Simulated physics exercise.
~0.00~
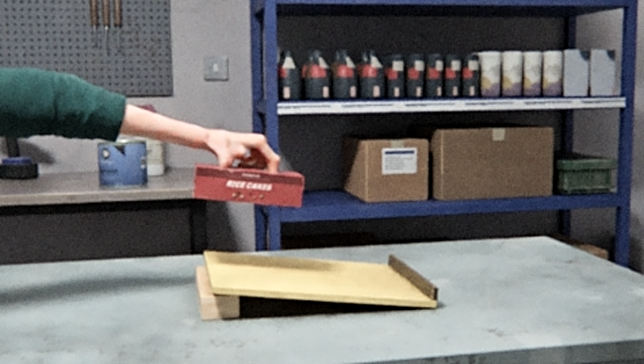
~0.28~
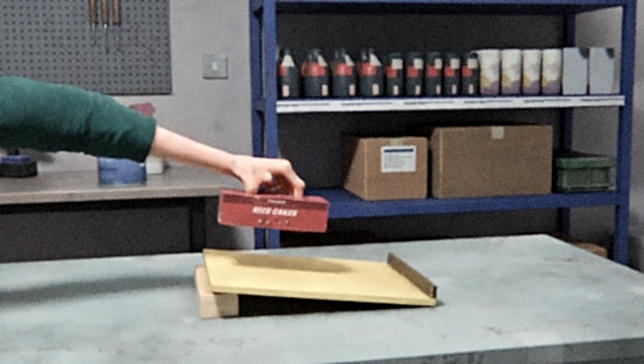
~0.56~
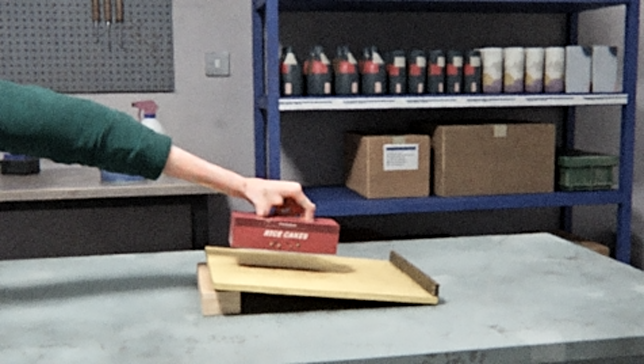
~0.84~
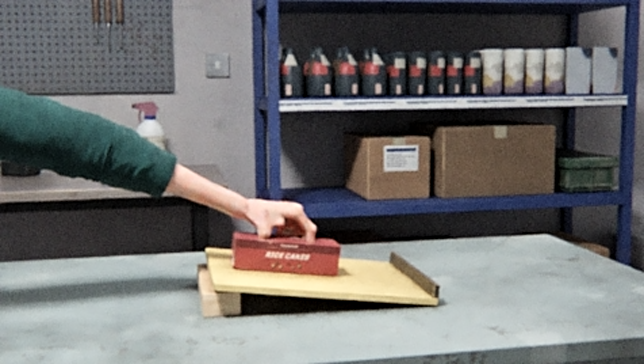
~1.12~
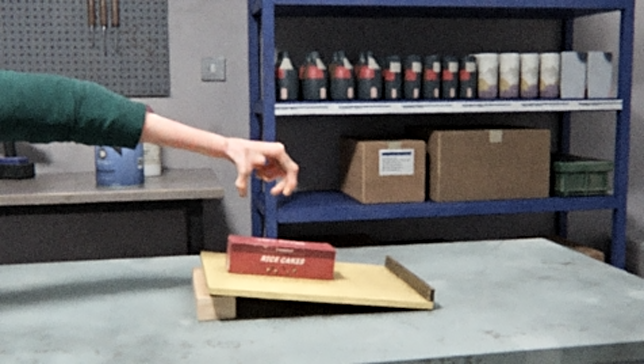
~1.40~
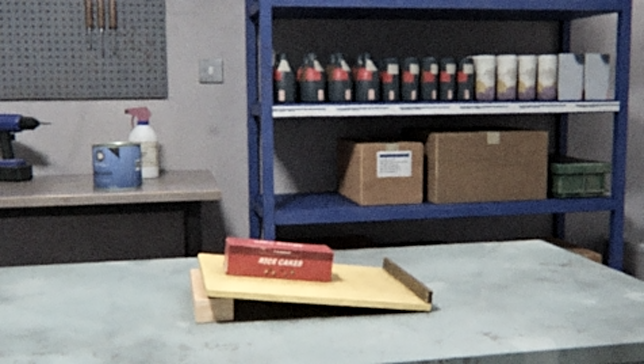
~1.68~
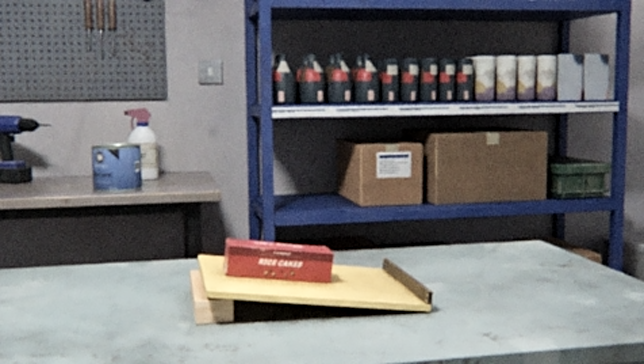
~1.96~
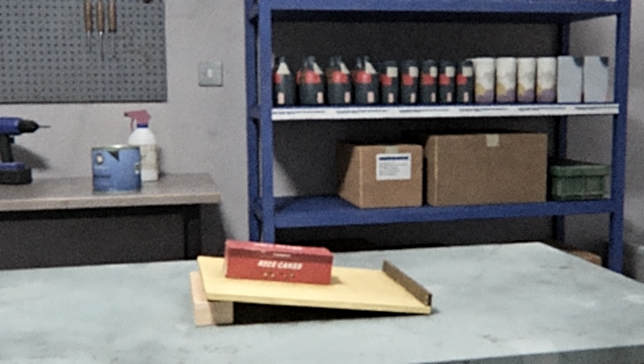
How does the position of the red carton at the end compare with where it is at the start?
At the start the red carton is held in the air above the left part of the sloping board. At the end it is lower and a little further right, resting on the board by itself.
